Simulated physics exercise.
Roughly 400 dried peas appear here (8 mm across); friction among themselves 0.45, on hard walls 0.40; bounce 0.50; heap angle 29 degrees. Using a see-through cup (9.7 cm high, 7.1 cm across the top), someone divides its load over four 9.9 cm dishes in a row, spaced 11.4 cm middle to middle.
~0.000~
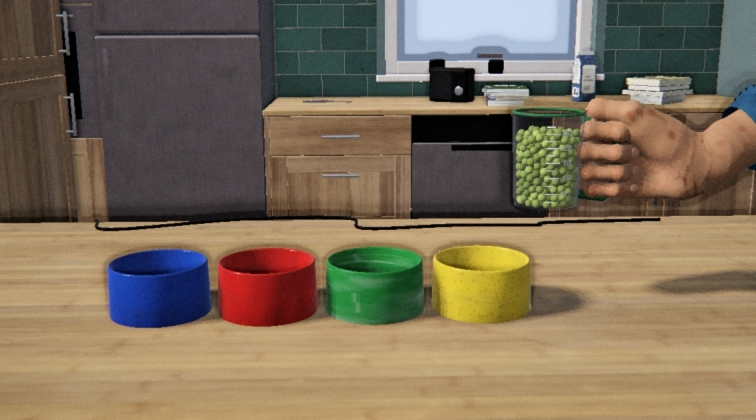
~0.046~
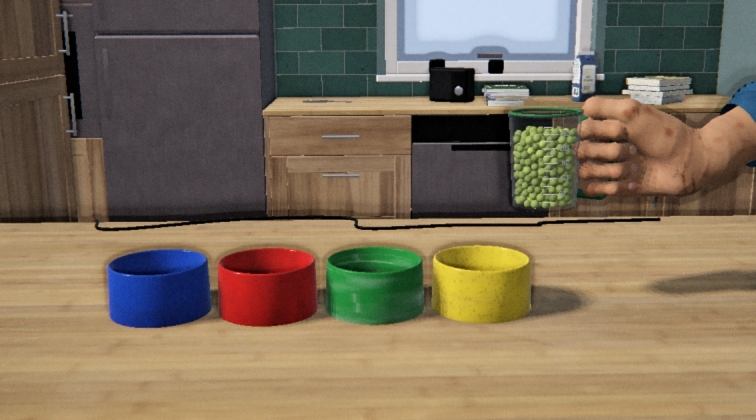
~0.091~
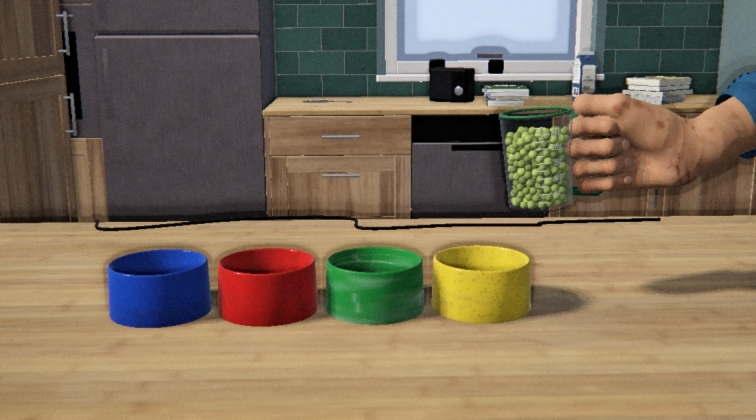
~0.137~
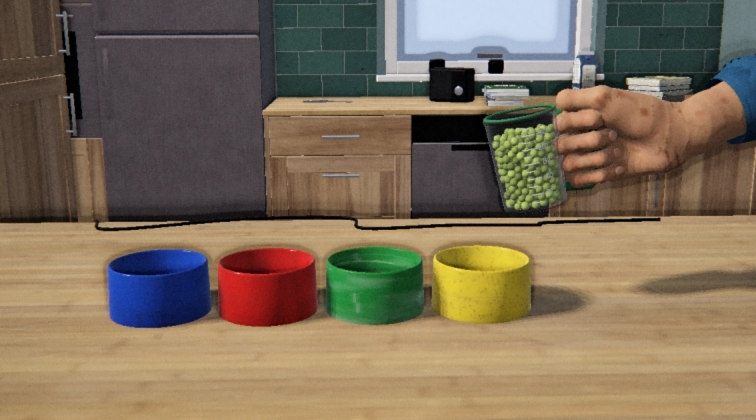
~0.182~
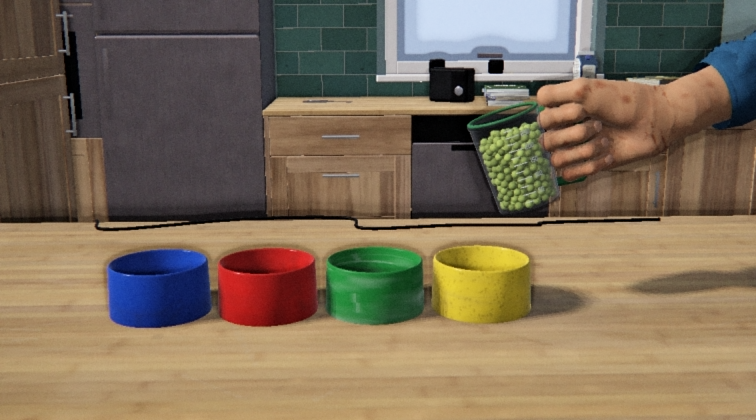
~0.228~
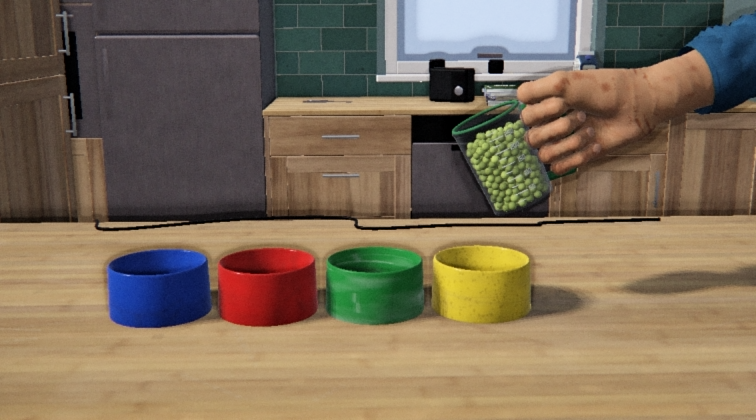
The clip opens on a hand holding a clear cup of green peas upright, above and to the right of a row of blue, red, green and yellow dishes on a wooden counter. The hand then moves left while tilting the cup steadily leftward, until it leans above the yellow dish with the peas still inside.
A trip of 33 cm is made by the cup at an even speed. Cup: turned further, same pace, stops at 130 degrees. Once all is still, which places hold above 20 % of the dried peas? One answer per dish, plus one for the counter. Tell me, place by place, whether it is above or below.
Red dish: Above the mark; blue dish: Below the mark; green dish: Below the mark; yellow dish: Below the mark; counter: Below the mark.
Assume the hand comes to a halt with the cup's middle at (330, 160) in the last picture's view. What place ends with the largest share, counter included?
Red.
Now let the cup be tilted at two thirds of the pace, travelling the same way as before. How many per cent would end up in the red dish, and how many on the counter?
Shares - red: 10, counter: 10.
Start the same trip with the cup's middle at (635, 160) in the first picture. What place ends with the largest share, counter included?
I'd say green collects the most.
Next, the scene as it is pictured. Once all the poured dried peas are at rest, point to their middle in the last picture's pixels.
Est. centre at rest: (256, 290) px.
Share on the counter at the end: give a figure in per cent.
Some 10 in a hundred.
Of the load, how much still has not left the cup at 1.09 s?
Somewhere near 5 per cent of the load.
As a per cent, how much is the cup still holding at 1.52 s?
Around 0 in a hundred.
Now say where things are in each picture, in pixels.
Cup at (547, 159), tilt 0 degrees, lip at (514, 113), moved 0.0 cm; middle of the pieces at (547, 164); yellow dish at (482, 259); green dish at (375, 260); red dish at (267, 261); blue dish at (158, 263), in the first frame.
Cup at (545, 159), tilt 1 degrees, lip at (511, 113), moved 0.2 cm; middle of the pieces at (545, 164), in the second frame.
Cup at (538, 159), tilt 5 degrees, lip at (501, 116), moved 0.9 cm; middle of the pieces at (539, 164), in the third frame.
Cup at (528, 159), tilt 12 degrees, lip at (485, 121), moved 2.0 cm; middle of the pieces at (529, 164), in the fourth frame.
Cup at (516, 159), tilt 19 degrees, lip at (469, 127), moved 3.2 cm; middle of the pieces at (518, 164), in the fifth frame.
Cup at (504, 159), tilt 26 degrees, lip at (454, 133), moved 4.4 cm; middle of the pieces at (507, 164); yellow dish at (482, 259); green dish at (375, 260); red dish at (267, 261); blue dish at (158, 263). Its pace works out near 155 degrees a second; the hand travels 26 cm a second, in the sixth frame.
After 0.74 s, tilt 105 degrees; cup holds 90 %.
Then, at 1.09 s, tilt 130 degrees; cup holds 5 %, red 90 %.
After 1.52 s, tilt 130 degrees; cup holds 0 %, red 85 %, blue 5 %.
By 2.0 s all is still; red 85 %, blue 5 %, green 0 %, yellow 0 %, counter 10 %.
